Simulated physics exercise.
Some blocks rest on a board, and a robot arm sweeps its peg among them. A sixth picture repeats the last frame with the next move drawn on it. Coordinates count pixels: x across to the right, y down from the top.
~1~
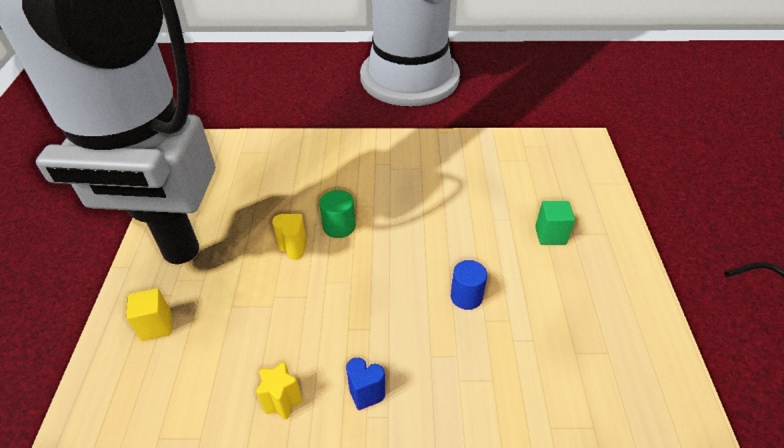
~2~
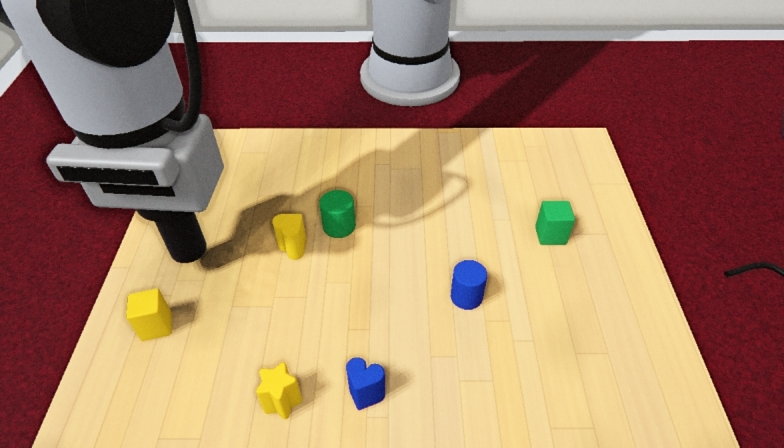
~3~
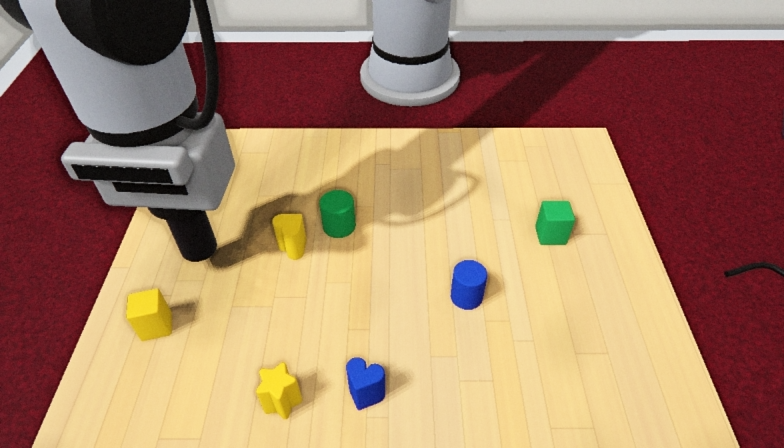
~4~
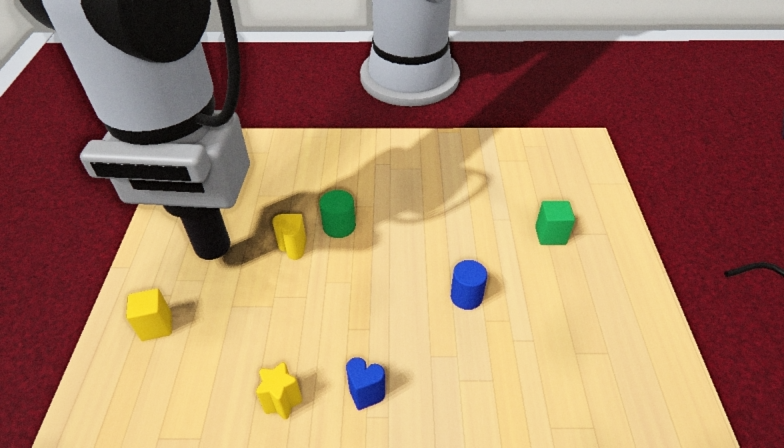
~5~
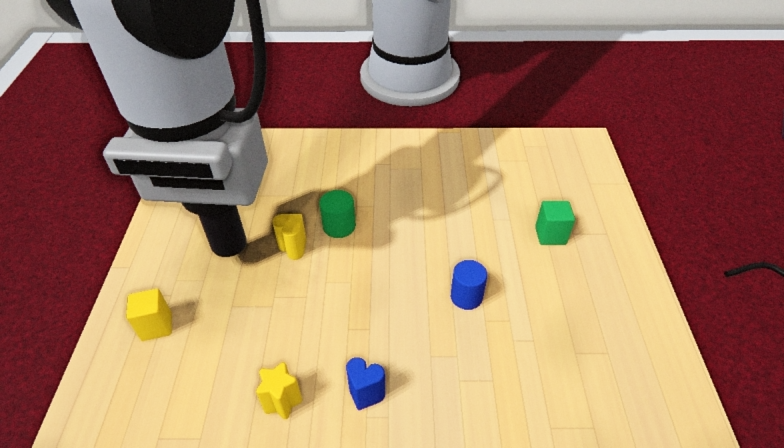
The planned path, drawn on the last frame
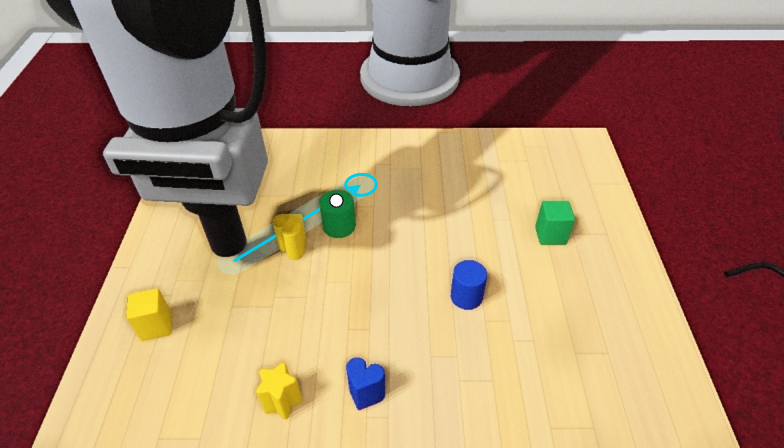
In the video, a robot arm moves its black peg a short way to the right across a wooden board, nearing a yellow heart block beside a green cylinder, while the yellow, blue and green blocks all stay still.
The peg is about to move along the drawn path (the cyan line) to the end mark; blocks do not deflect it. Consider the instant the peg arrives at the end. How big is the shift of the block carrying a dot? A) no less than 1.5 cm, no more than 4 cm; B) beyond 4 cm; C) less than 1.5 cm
I'll go with C - less than 1.5 cm.
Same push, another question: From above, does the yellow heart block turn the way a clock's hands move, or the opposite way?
The block spins clockwise.
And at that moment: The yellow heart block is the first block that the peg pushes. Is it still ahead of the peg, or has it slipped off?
Once the path is finished, the yellow heart block lies beside or behind the peg.
The drawn path runs straight from (235, 261) to (361, 185); the dot is on the green disc.
One third of the way, peg at (277, 217); yellow heart block at (300, 220), turned 50° clockwise.
Two thirds of the way, peg at (321, 192); yellow heart block at (305, 216), turned 85° clockwise; green disc at (340, 200).
At the end, peg at (360, 169); yellow heart block at (305, 216), turned 85° clockwise; green disc at (340, 200).
